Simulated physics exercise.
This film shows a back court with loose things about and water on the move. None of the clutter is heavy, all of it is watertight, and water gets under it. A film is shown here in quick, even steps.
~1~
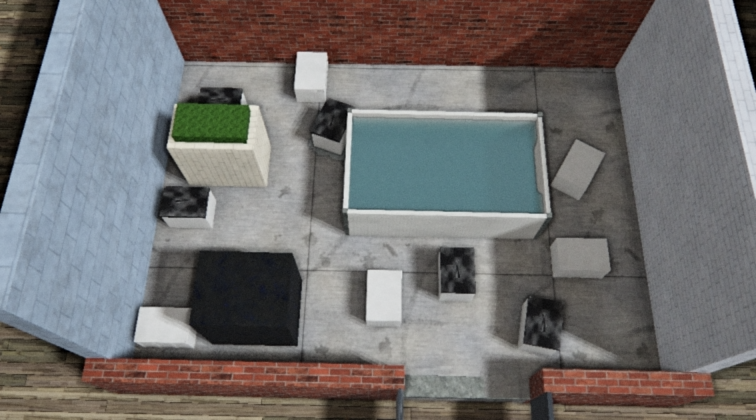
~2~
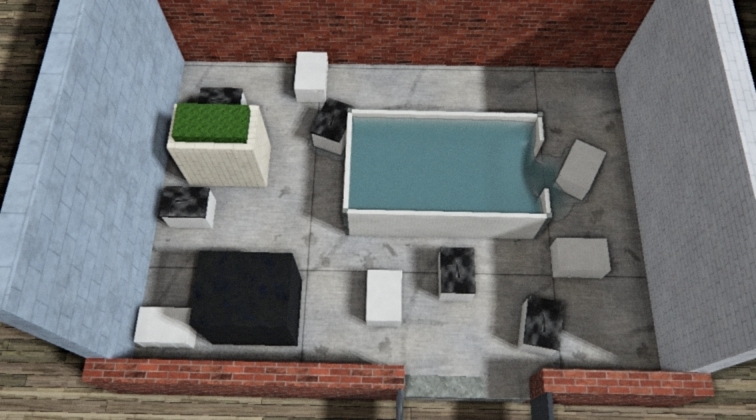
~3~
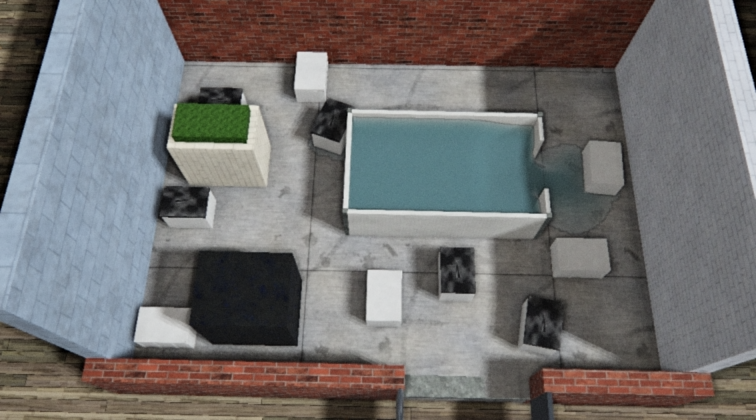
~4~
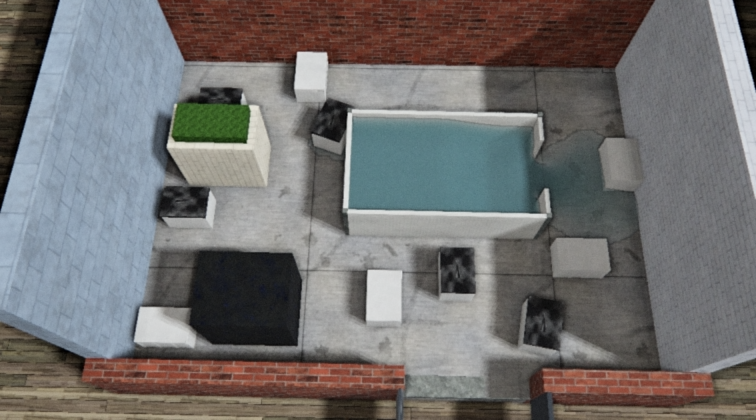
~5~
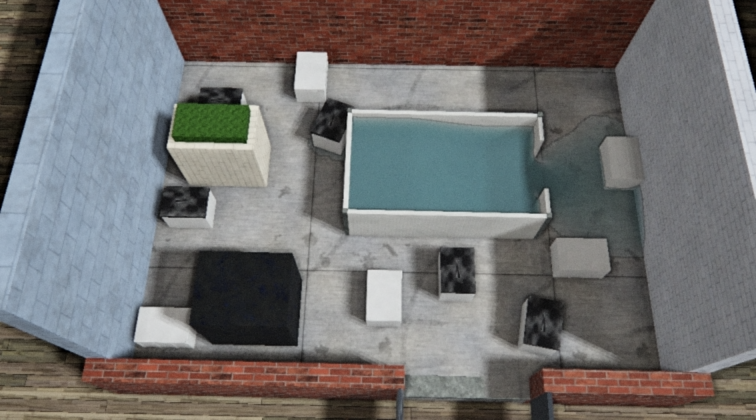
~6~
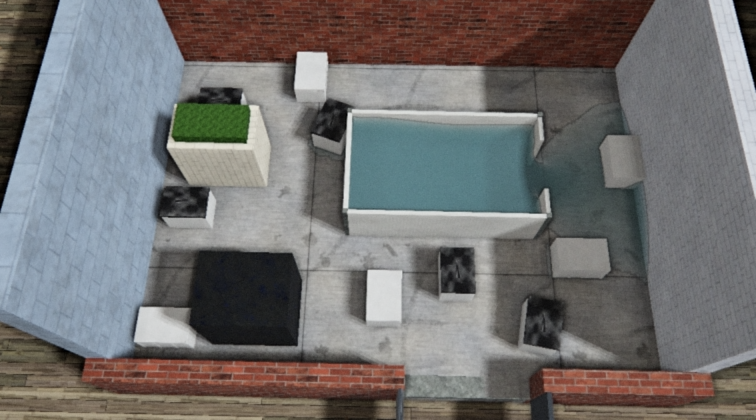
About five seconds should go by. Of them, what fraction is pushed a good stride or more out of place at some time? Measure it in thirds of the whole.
It hits two thirds.
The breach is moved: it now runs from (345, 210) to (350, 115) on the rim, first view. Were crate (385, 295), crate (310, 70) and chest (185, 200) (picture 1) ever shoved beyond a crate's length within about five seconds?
In the order asked: Goes the distance, then goes the distance, then goes the distance.
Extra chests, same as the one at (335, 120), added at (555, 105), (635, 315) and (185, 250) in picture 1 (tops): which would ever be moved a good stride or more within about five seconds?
In turn: Not that far, pushed that far, never so far.
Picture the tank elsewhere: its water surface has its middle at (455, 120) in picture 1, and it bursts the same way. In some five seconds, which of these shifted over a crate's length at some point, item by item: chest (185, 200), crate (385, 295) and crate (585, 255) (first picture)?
Taking them in turn: Kept near its start; got sent well off; got sent well off.
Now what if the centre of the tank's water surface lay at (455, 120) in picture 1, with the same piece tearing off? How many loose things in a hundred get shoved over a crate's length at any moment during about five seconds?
Roughly 60 in a hundred.
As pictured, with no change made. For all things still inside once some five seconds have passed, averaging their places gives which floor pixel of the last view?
(305, 198).
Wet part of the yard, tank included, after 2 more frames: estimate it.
Some 25 per cent.
A moment on, 1 of 10 are well off their spots; 1 afloat.
Next, 1 of 10 are well off their spots; 1 afloat.
Later, 3 of 10 are well off their spots; 1 afloat.
In the end, 7 of 10 are well off their spots, and 7 have been at some point; 6 afloat.
